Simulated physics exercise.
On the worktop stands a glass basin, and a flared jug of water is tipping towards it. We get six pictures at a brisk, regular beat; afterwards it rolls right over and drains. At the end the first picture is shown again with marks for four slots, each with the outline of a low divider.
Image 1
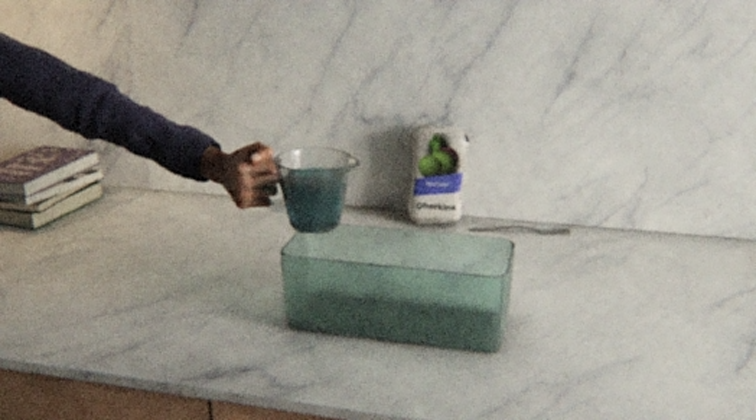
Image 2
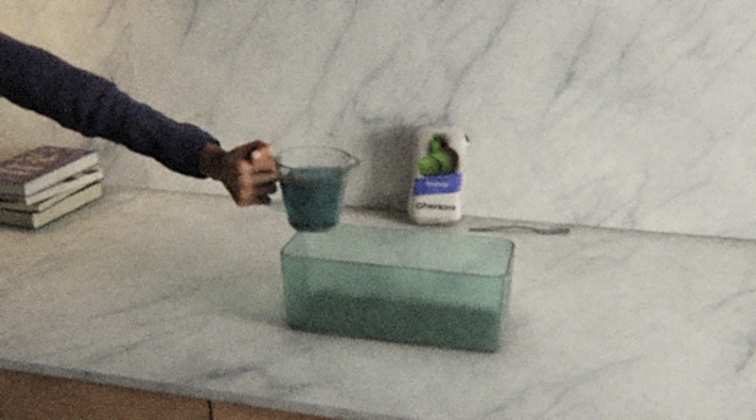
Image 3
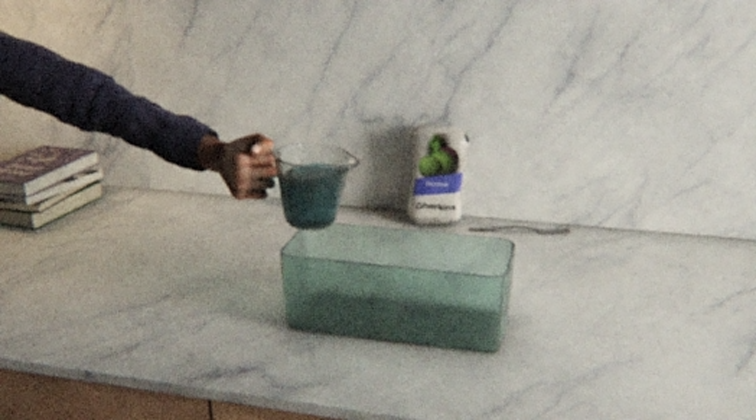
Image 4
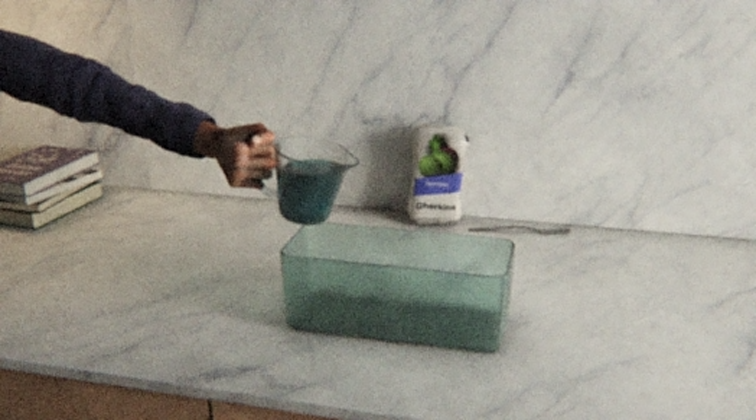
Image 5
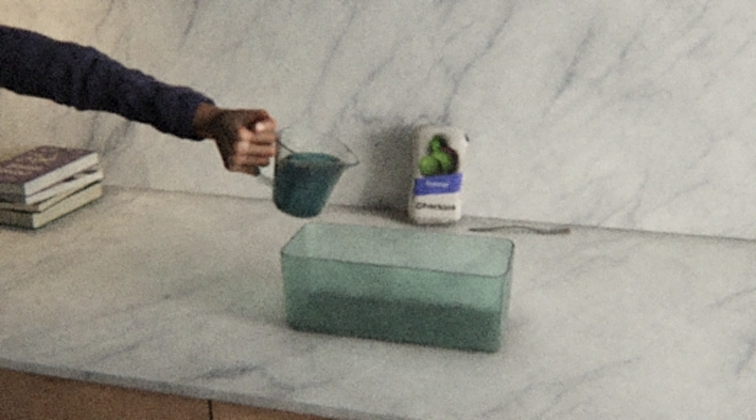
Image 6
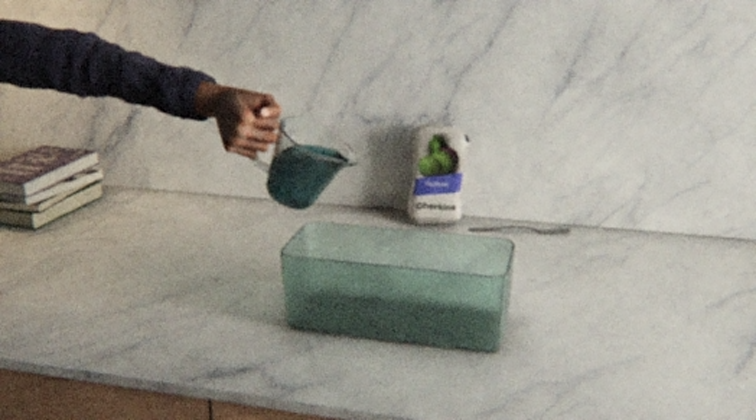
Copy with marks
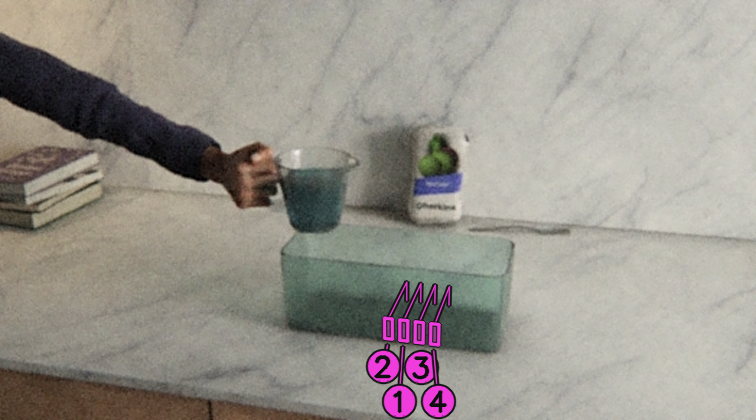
A hand holds a clear jug of blue-green liquid above a pale marble worktop, seen from the front and slightly above. Below it stands a green-tinted rectangular basin, with stacked books at left and a white packet with a green picture and blue band behind. The hand keeps the jug upright, then raises it slightly and tilts it rightward, nothing leaving it, while the camera stays still.
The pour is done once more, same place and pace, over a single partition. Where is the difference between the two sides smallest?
The best slot is 3.
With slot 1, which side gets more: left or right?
More ends on the right.
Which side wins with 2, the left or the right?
The right one.
On the marked copy, 1 at (402, 346); 2 at (387, 344); 3 at (418, 348); 4 at (433, 350).
Choosing 1, about 16 % ends left of the wall and 83 % right of it.
Choosing 2, about 8 % ends left of the wall and 90 % right of it.
Choosing 3, about 54 % ends left of the wall and 44 % right of it.
Choosing 4, about 87 % ends left of the wall and 9 % right of it; 3 % is lost outside.
